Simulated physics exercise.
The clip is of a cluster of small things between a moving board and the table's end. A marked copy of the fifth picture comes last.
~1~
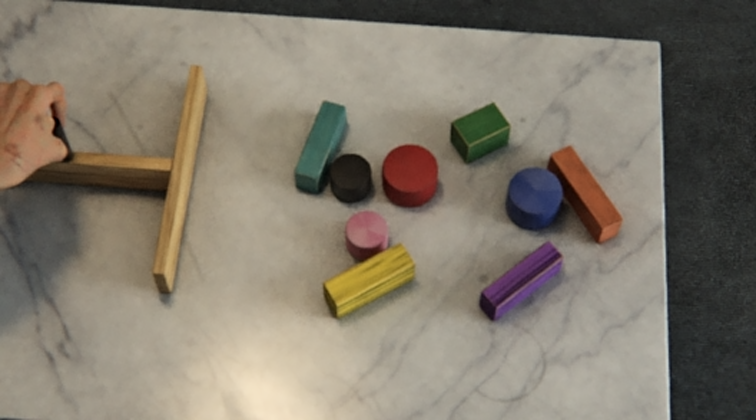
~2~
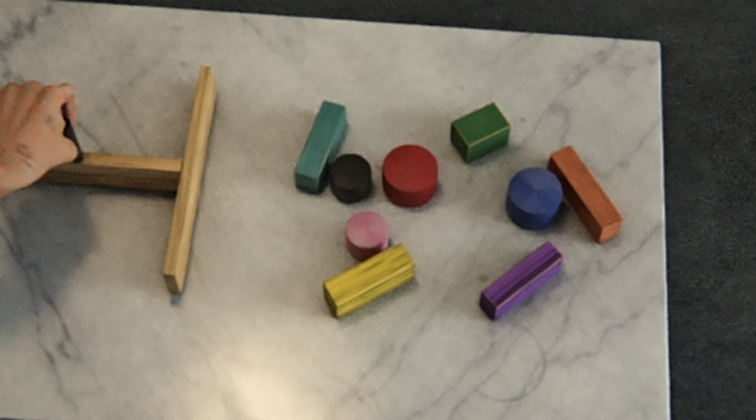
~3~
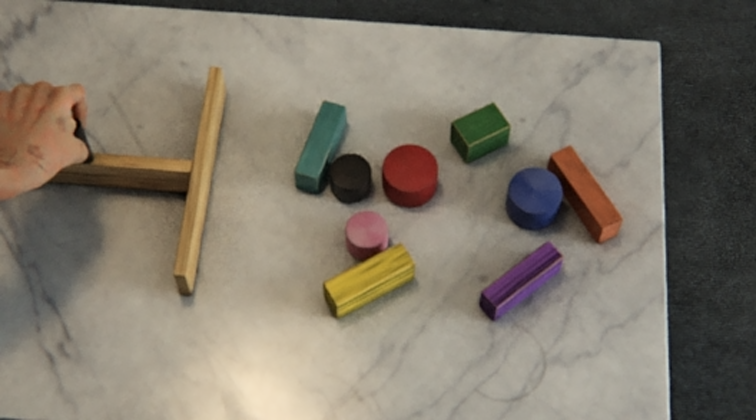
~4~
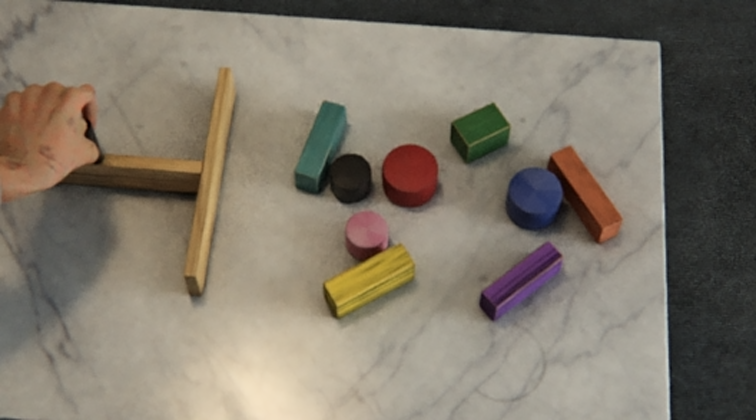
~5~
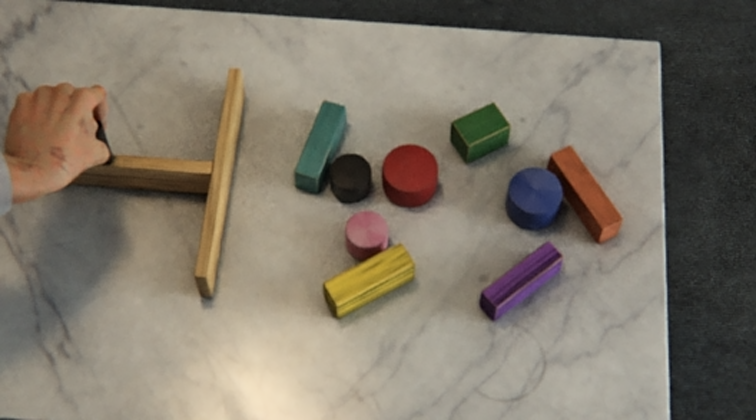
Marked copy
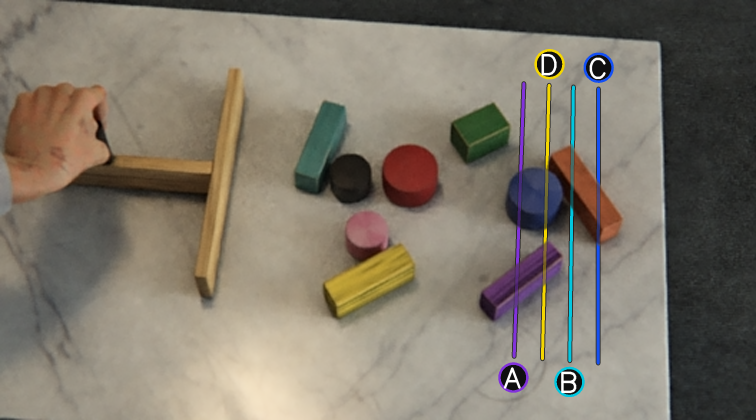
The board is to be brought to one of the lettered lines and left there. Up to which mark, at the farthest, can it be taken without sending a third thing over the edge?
At C, and not beyond.
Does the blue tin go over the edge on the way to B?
No.
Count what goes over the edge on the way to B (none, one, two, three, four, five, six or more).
One.
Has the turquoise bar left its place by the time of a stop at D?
Yes.
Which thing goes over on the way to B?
The orange bar.
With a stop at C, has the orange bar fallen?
Yes.
On the marked copy, A at (519, 212); B at (572, 216); C at (598, 218); D at (546, 214).
Taking C. A third of the way, board (355, 178); yellow stick (395, 277); turquoise bar (378, 150).
Two thirds of the way, board (490, 188); orange bar (597, 191); blue tin (576, 228).
When it is over, board (599, 196); orange bar over the edge; blue tin over the edge; two fallen.
As for the rest, A is within the limit but short; B is within the limit but short; D is within the limit but short.
